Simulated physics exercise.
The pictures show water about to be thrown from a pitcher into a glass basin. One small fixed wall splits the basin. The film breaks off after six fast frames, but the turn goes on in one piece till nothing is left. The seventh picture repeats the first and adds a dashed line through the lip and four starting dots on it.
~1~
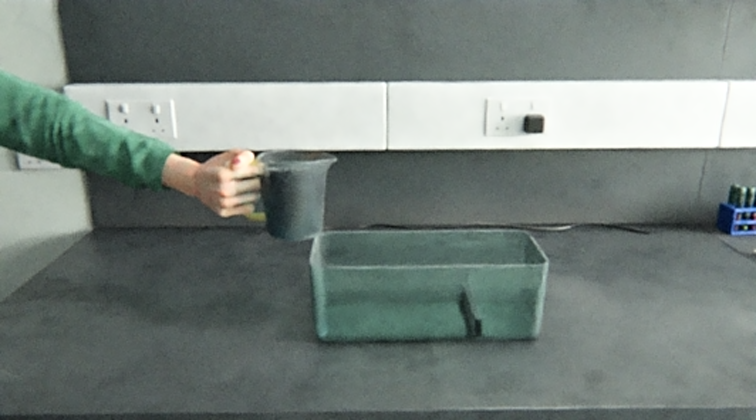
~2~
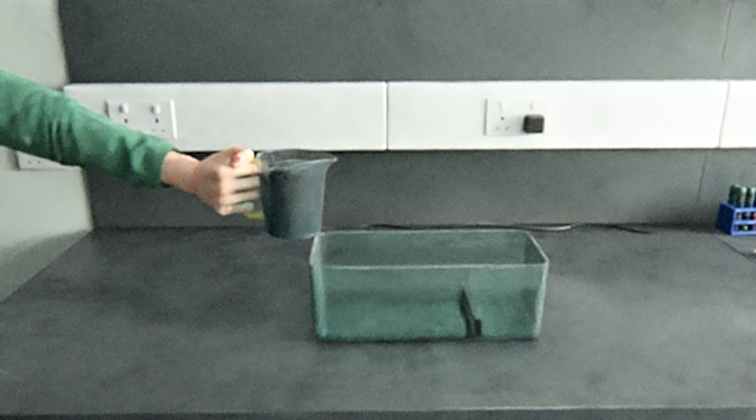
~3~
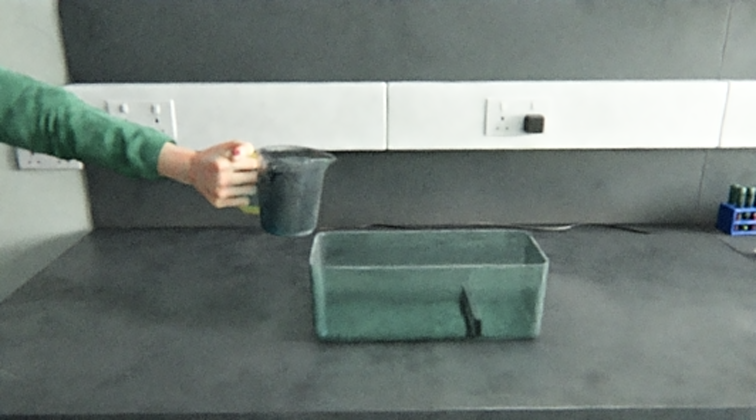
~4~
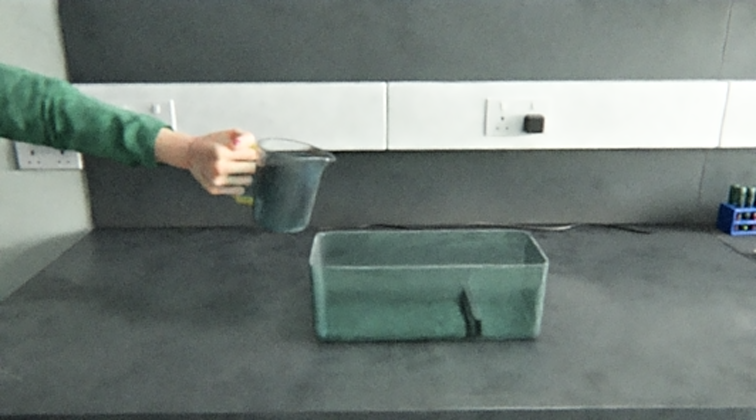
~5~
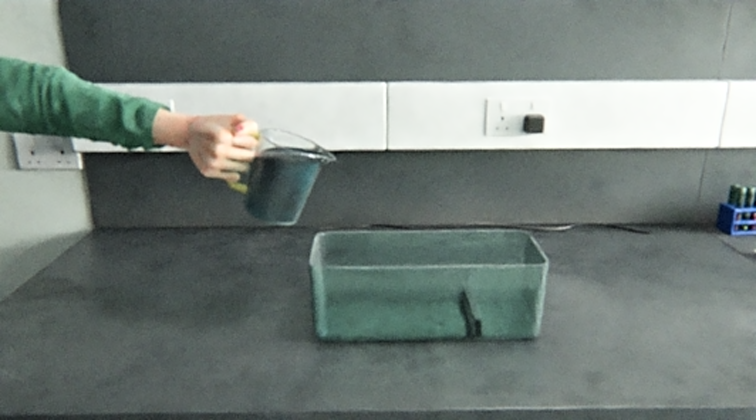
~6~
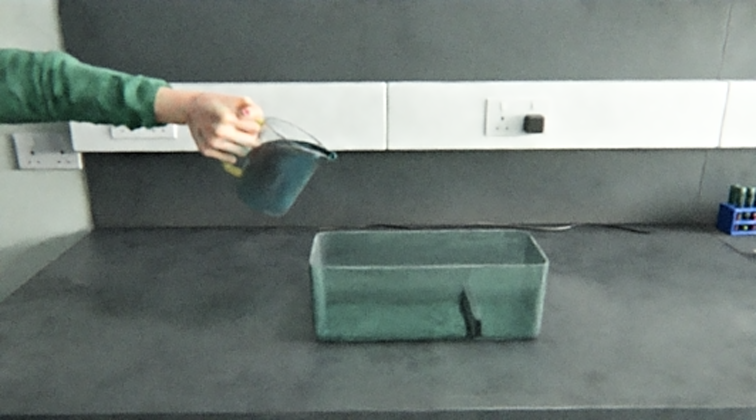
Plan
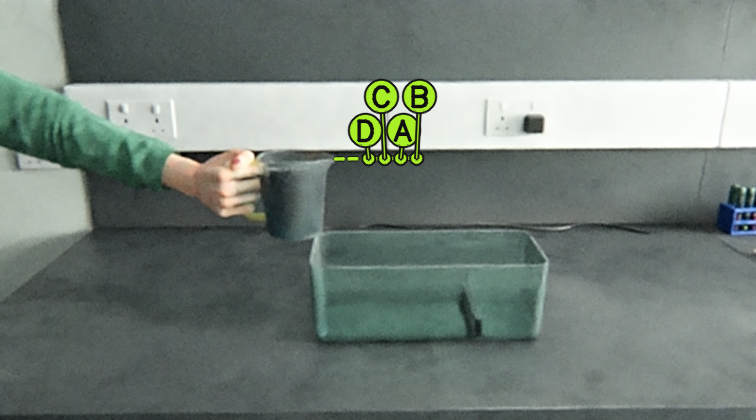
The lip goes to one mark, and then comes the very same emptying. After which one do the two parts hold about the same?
A works best here.
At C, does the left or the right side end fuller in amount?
The left side.
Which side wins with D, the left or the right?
The left side.
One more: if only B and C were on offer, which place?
That is place B.
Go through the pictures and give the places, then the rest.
Upright, lip at (335, 158); basin from (314, 337) to (539, 335); top of the wall at (472, 298); nothing has left yet.
Upright, lip at (335, 158); nothing has left yet.
Tipped about 5°, lip at (335, 158); nothing has left yet.
Tipped about 12°, lip at (334, 158); nothing has left yet.
Tipped about 20°, lip at (334, 158); nothing has left yet.
Tipped about 30°, lip at (334, 158); water is over the lip, down to (334, 158).
On the marked copy, A at (400, 158); B at (416, 158); C at (384, 158); D at (368, 158).
If A is chosen, about 50 % ends left of the wall and 47 % right of it; 3 % is lost outside.
If B is chosen, about 32 % ends left of the wall and 65 % right of it.
If C is chosen, about 82 % ends left of the wall and 15 % right of it; 3 % is lost outside.
If D is chosen, about 85 % ends left of the wall and 11 % right of it; 4 % is lost outside.
